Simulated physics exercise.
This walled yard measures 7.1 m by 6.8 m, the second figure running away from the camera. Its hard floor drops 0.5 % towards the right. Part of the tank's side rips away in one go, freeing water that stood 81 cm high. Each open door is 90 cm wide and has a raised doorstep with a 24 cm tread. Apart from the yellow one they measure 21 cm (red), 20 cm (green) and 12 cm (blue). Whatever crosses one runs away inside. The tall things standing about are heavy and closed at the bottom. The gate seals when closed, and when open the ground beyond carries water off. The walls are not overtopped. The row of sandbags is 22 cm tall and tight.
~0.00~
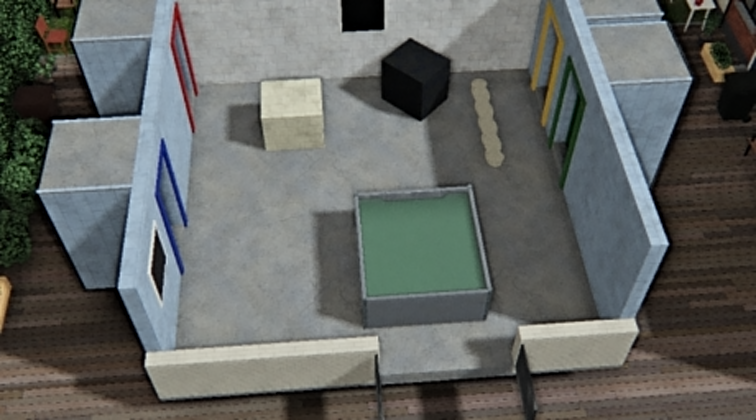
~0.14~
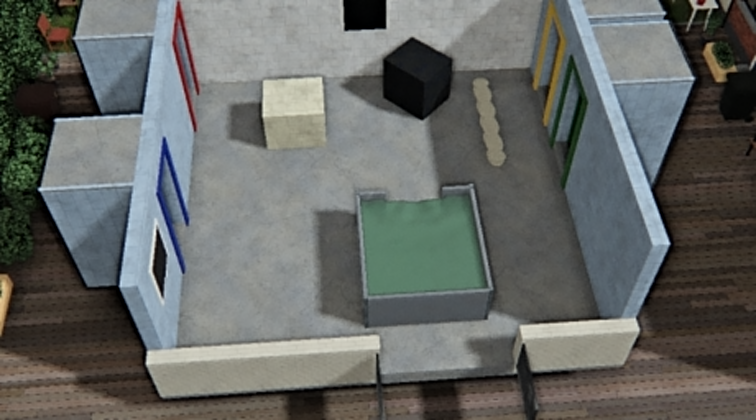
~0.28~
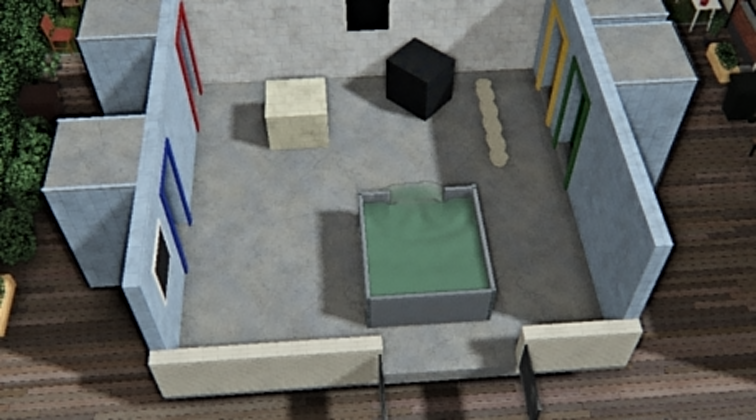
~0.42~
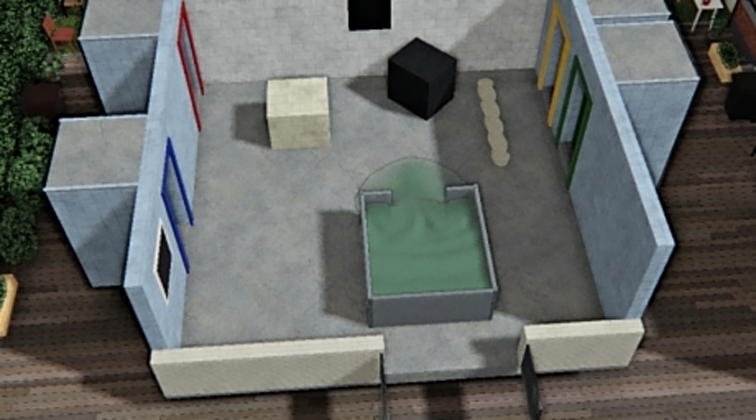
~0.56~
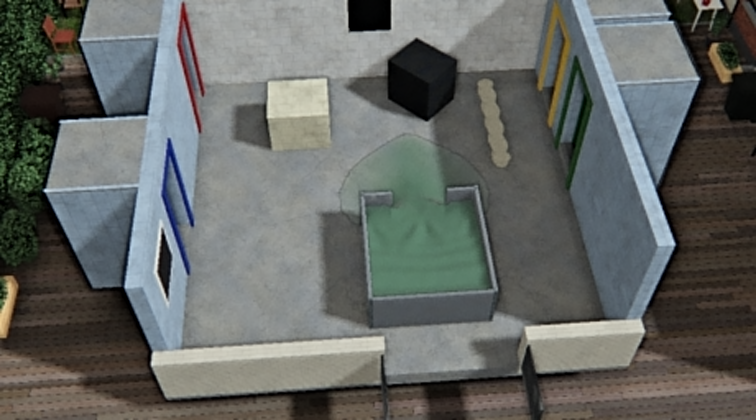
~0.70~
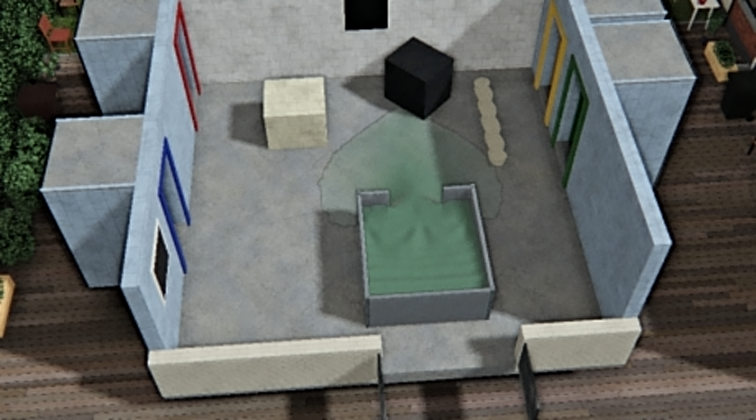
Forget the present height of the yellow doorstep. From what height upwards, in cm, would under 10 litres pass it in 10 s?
Some 8.5 cm above the ground.
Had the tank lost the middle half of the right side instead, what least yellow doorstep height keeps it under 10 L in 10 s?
Some 22 cm.
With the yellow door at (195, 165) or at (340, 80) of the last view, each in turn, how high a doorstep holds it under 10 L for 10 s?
Roughly 9.0 and 35 cm.
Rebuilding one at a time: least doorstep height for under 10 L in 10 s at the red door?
About 20 cm at red.
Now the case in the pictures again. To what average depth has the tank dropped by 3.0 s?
About 37 cm.
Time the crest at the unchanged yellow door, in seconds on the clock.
At about 4.0 s.
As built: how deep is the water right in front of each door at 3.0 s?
In cm: Red 23, yellow 8, green 5, blue 0.
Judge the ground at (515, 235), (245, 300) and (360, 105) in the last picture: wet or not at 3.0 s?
In turn: Still dry, still dry, wet.
After 1.4 s water covers 25 % of the floor, deepest (47 cm) near (414, 218); it has not reached the yellow door.
After 3.0 s water covers 45 % of the floor, deepest (39 cm) near (421, 77); 8 cm at the yellow door, 0 litres in over its 12 cm doorstep.
After 10.0 s water covers 95 % of the floor, deepest (12 cm) near (177, 374); 6 cm at the yellow door, 2 litres in over its 12 cm doorstep.
At the yellow door as built, the water arrived by 2.5 s and peaked near 11 cm at 4.2 s.
Run again over the same 10 s with other heights there, 15 litres in over 7.5 cm, 5 litres over 10 cm. The limit of 10 litres is kept from about 8.5 cm up.
